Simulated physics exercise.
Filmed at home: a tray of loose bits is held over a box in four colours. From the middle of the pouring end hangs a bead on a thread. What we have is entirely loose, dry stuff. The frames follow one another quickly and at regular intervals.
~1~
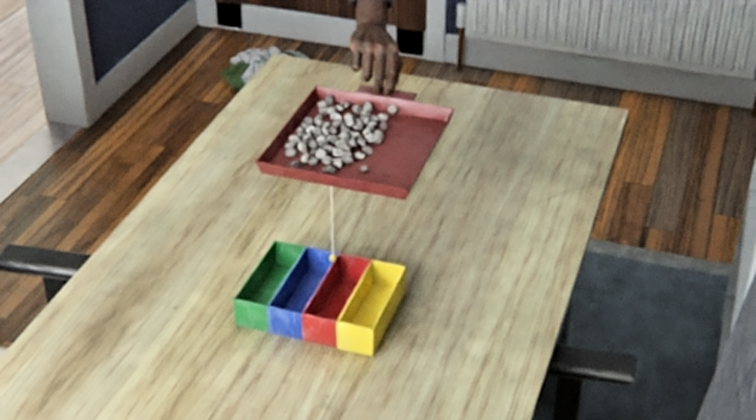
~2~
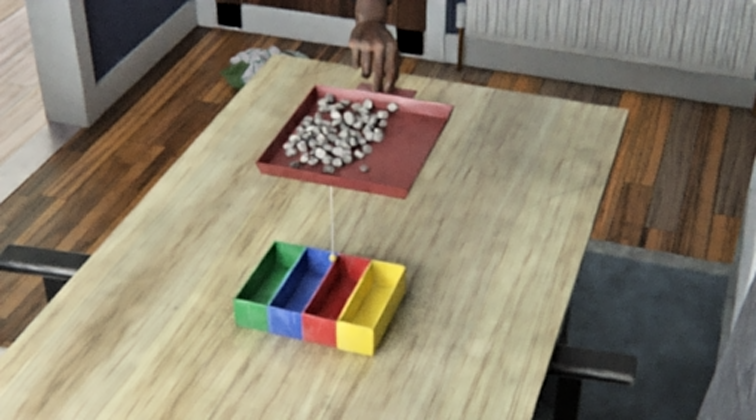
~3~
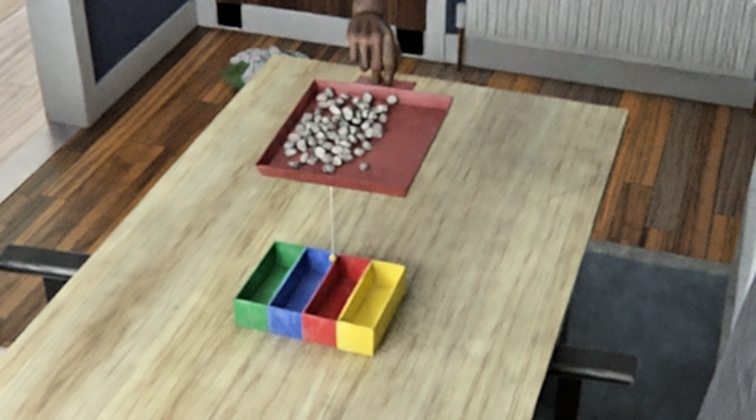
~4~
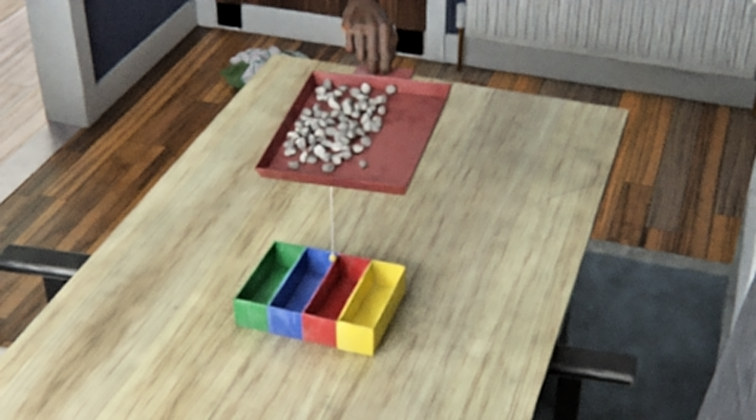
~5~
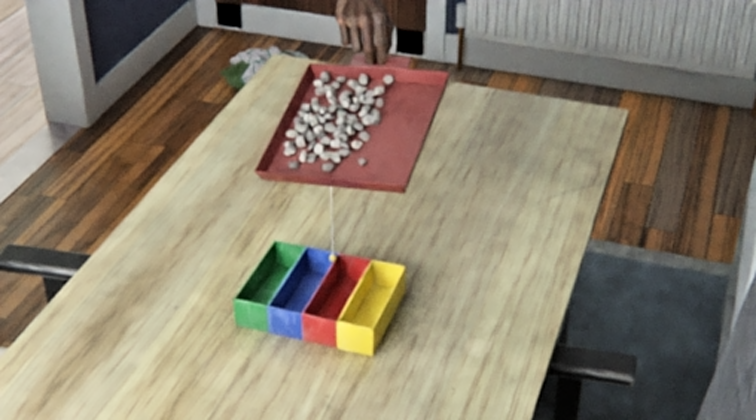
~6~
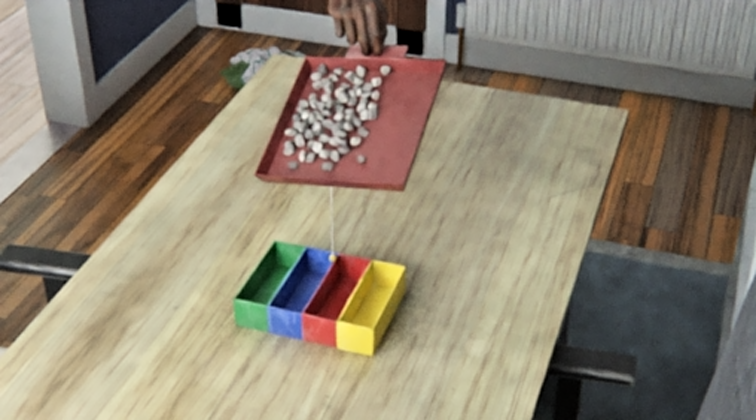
A hand raised the far end of a red tray of gravel on a wooden table, tilting it gradually toward its near left corner, while the four-coloured box in front stayed still.
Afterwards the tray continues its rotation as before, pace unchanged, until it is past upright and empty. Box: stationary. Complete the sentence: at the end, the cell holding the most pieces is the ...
... Green cell.
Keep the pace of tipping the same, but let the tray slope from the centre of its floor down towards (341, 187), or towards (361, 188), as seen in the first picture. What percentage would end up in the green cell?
First heading roughly 10 %, second roughly 0 %.
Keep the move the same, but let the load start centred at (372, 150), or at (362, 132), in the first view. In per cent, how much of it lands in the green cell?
You'd get about 40 per cent first and about 50 per cent second.
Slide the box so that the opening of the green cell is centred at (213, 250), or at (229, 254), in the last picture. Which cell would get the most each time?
The red one, then the blue one.
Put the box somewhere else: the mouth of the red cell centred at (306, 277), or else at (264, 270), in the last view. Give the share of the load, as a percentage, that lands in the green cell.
Around 30 and around 0 per cent, in that order.
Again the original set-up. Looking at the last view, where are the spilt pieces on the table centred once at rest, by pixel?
The middle lies near (225, 289).
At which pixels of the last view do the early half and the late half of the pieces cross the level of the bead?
(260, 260), then (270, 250).
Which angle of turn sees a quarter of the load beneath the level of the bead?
90°, roughly.
Soon after the last picture, tray tipped steeply; all on the tray.
A little later, tray tipped past a quarter turn; about a quarter on the tray; about a third in the green cell; a small part in the blue cell; about a third falling or outside the box.
Later still, tray tipped past a quarter turn; about half in the green cell; a small part in the blue cell; about a third falling or outside the box.
At rest, tray tipped past a quarter turn; about half in the green cell; a small part in the blue cell; none in the yellow cell; none in the red cell; about a third outside the box.
